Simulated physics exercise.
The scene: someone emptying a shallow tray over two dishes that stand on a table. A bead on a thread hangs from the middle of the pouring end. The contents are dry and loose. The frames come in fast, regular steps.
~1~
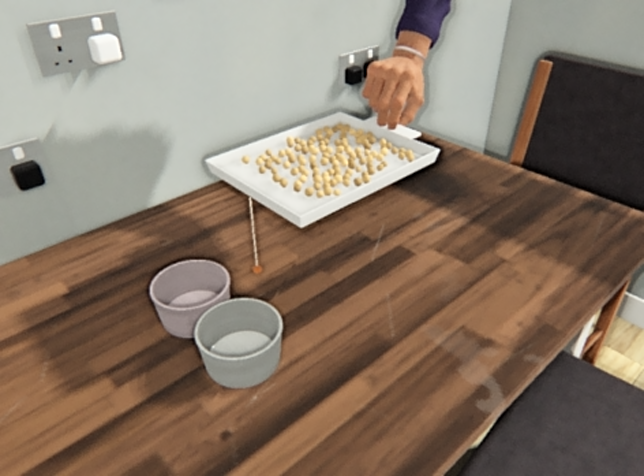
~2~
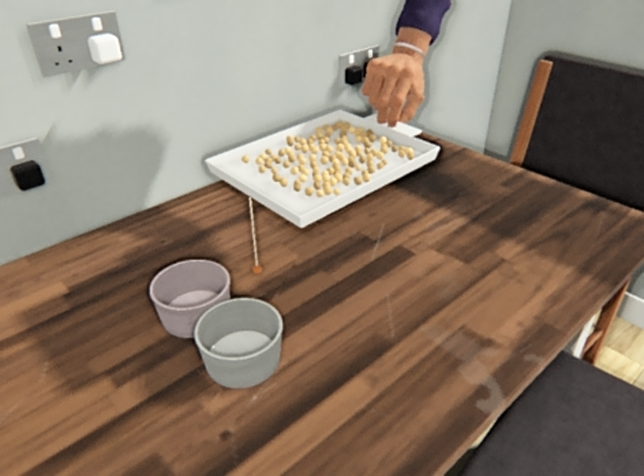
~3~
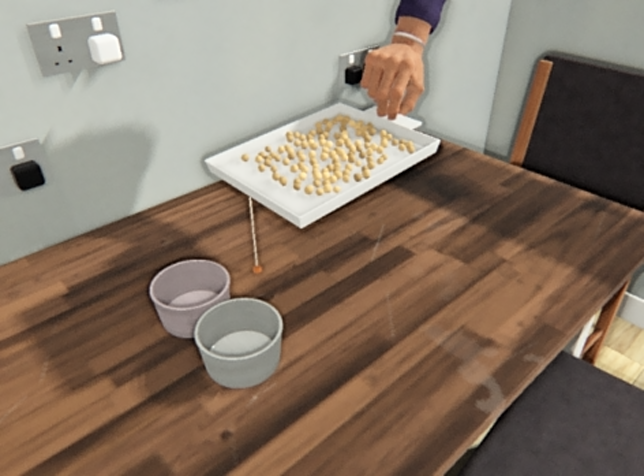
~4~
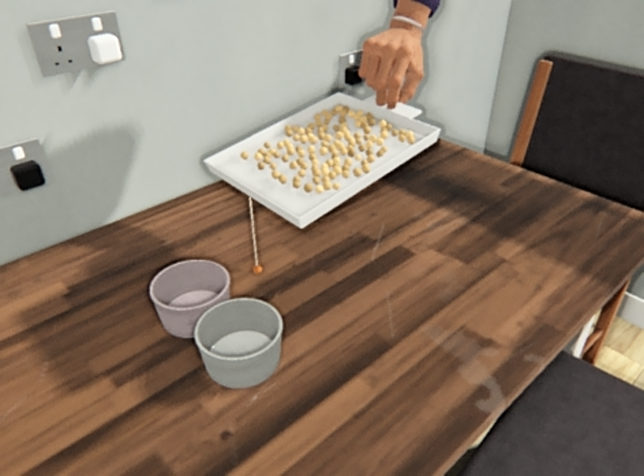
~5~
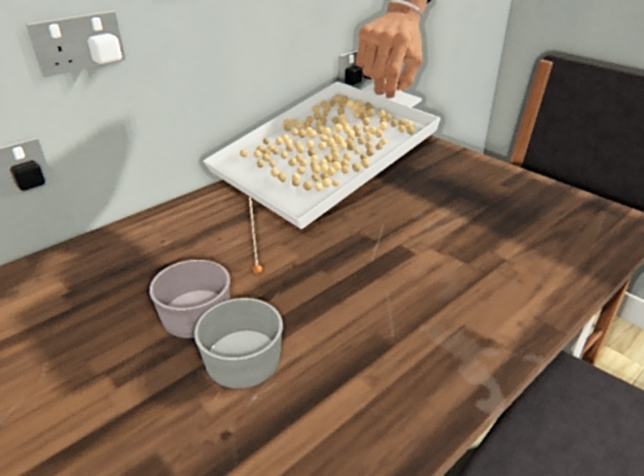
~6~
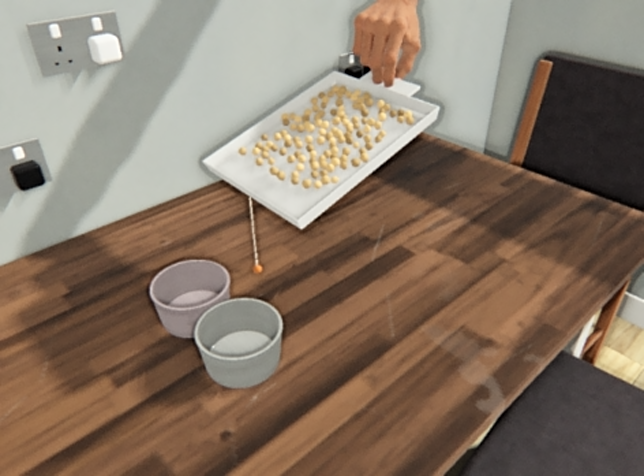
A hand slowly raised the far end of a white tray of chickpeas, tilting it toward two small empty dishes on a wooden table, while a bead on a thread hung from its near edge.
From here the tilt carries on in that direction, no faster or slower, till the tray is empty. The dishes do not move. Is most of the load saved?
In the dishes lies more than half of it.
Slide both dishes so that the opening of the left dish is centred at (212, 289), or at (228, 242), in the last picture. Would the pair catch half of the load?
The first try: Over half. The second: Less than half.
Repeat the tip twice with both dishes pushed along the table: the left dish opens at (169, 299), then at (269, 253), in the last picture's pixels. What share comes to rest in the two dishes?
In turn 30 and 0 in a hundred.
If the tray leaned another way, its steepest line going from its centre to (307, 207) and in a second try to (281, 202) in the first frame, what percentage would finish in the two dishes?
Near 10 % and 50 %.
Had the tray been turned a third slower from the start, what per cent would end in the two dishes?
About 90 per cent.
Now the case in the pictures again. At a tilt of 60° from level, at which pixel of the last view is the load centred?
At about (260, 176).
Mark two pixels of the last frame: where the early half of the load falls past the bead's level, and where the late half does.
At about (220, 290), then at (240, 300).
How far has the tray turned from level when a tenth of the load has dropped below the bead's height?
At some 110 degrees.
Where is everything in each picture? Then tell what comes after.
In the first frame, corners of the pouring end (210, 160) and (301, 214), level; middle of the load (333, 160), dried chickpeas; left dish (159, 313); right dish (206, 361); bead on its thread (257, 269).
In the second frame, corners of the pouring end (210, 160) and (301, 214), level; middle of the load (333, 158).
In the third frame, corners of the pouring end (209, 160) and (300, 215), tipped barely, level across its low end; middle of the load (332, 154).
In the fourth frame, corners of the pouring end (208, 160) and (300, 216), tipped a little, level across its low end; middle of the load (332, 148).
In the fifth frame, corners of the pouring end (207, 160) and (299, 217), tipped a little, level across its low end; middle of the load (331, 142).
In the sixth frame, corners of the pouring end (207, 161) and (298, 218), tipped clearly, level across its low end; middle of the load (329, 136); left dish (159, 313); right dish (206, 361).
Just after the last frame, tray tipped steeply; every one on the tray.
A moment on, tray tipped right over; almost all on the tray; just a few in the right dish; about a tenth in the left dish; just a few in the air.
Further on, tray tipped past a quarter turn; roughly half in the right dish; roughly a third in the left dish; roughly a quarter outside both.
When it is over, tray tipped past a quarter turn; roughly half in the right dish; roughly a third in the left dish; roughly a quarter outside both.
